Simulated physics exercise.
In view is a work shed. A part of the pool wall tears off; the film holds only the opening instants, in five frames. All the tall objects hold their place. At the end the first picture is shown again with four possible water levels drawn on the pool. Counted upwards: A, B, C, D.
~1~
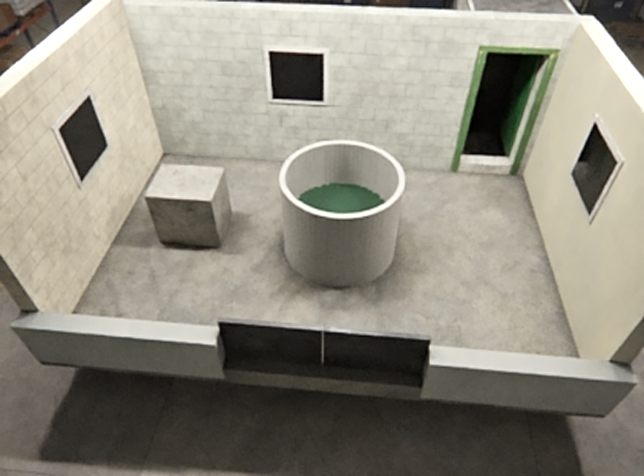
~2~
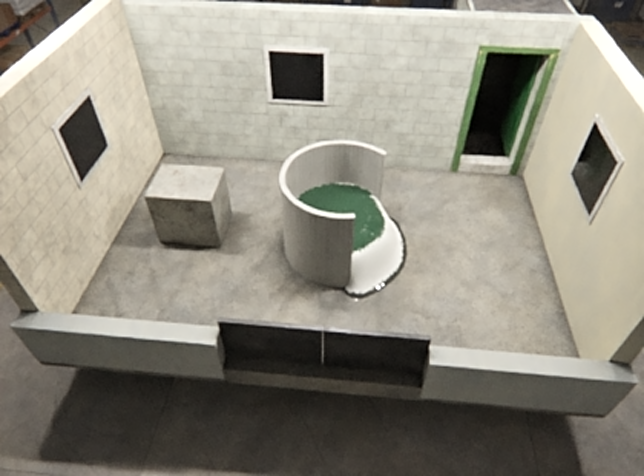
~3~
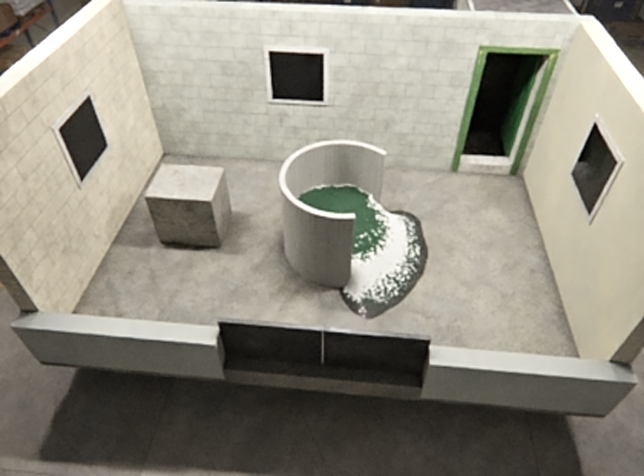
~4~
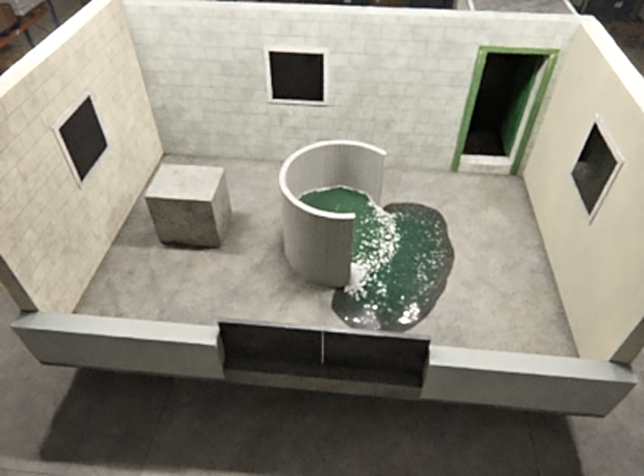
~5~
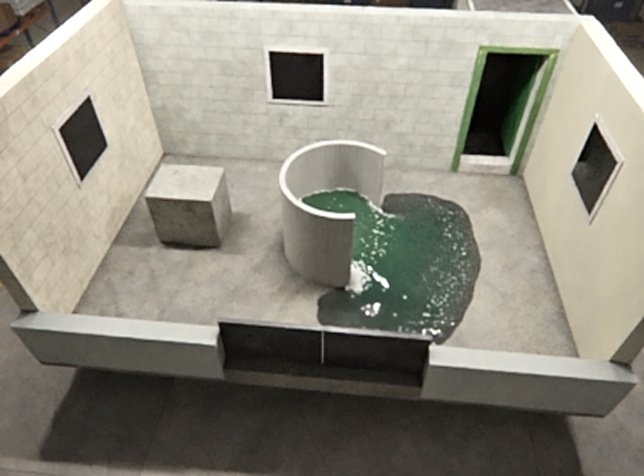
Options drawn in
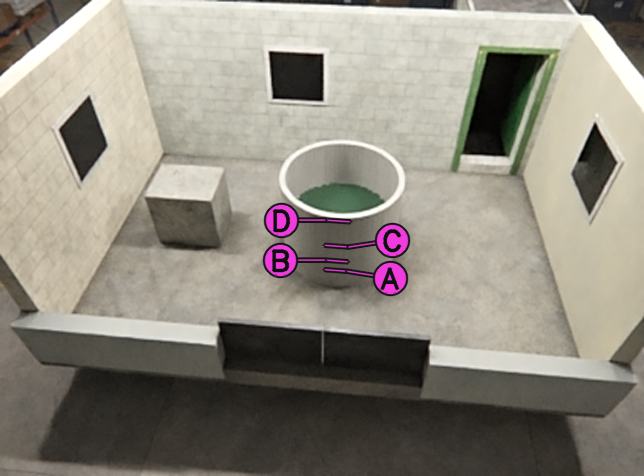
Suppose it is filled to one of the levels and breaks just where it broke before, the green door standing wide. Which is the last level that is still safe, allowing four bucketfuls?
C will do.
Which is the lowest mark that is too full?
D.
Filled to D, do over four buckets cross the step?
Yes.
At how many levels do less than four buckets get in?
Three.
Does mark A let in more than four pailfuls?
No, not at all.
On the marked copy, A at (335, 270); B at (336, 260); C at (336, 246); D at (337, 220); from the bottom up A, B, C, D.
If A is chosen, nothing gets over.
If B is chosen, nothing gets over.
If C is chosen, a bucket or two gets in.
If D is chosen, about 9 bucketfuls get in.
